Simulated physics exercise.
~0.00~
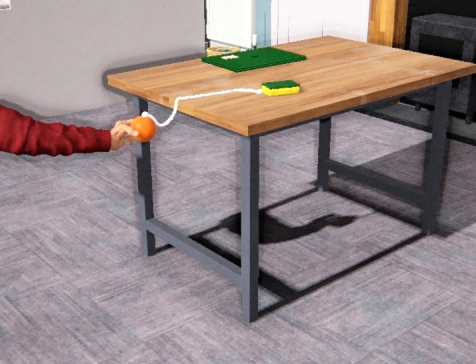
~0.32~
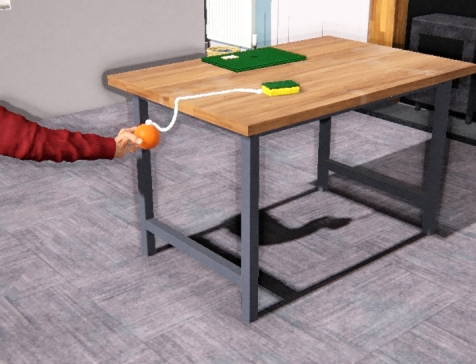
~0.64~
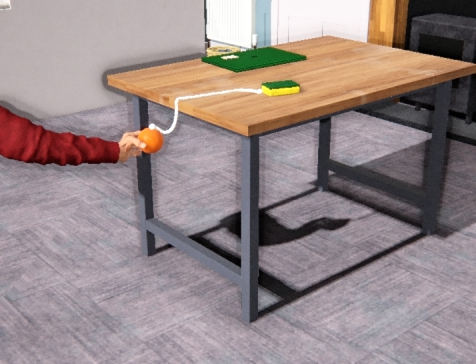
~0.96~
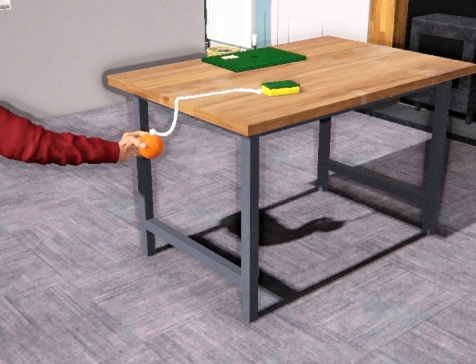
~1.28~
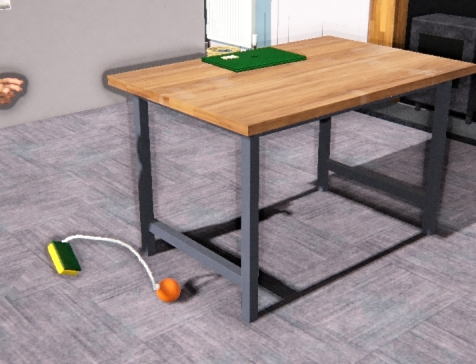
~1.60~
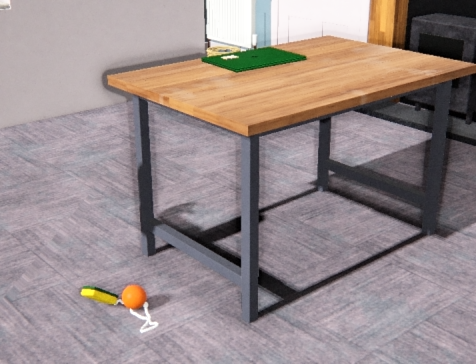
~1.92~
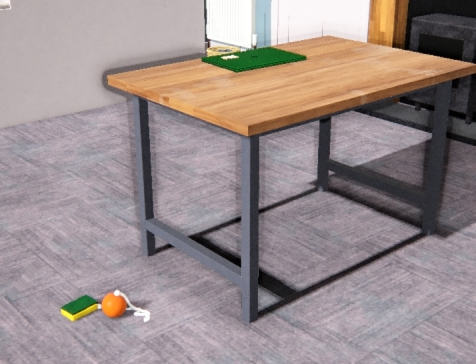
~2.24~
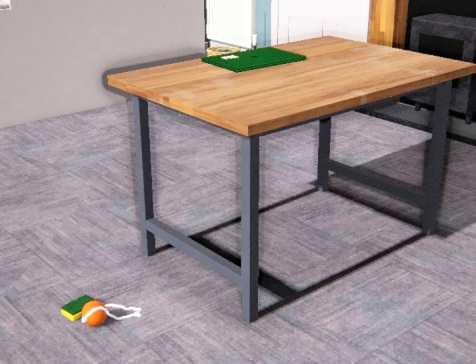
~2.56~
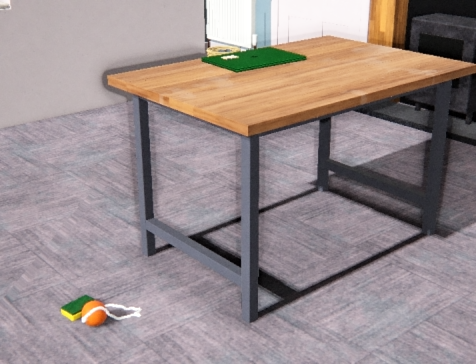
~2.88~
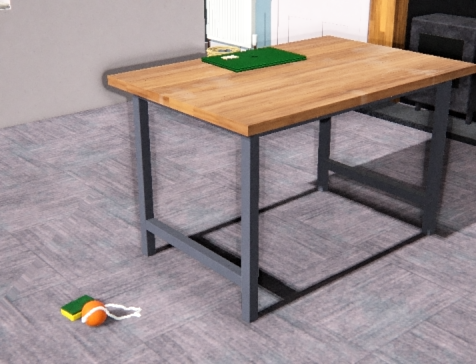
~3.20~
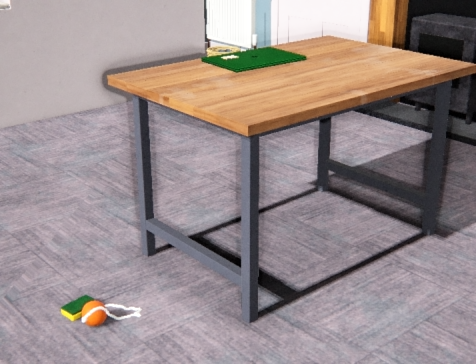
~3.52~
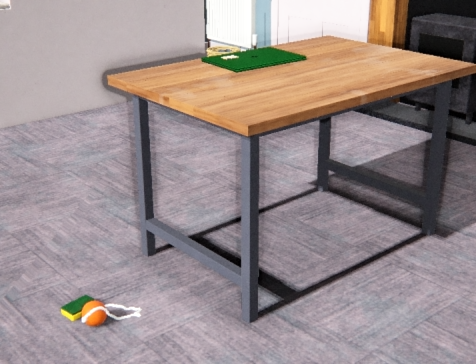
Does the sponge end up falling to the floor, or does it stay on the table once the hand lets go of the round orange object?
The sponge ends up on the floor. It follows the round orange object down, and the two come to rest close together.
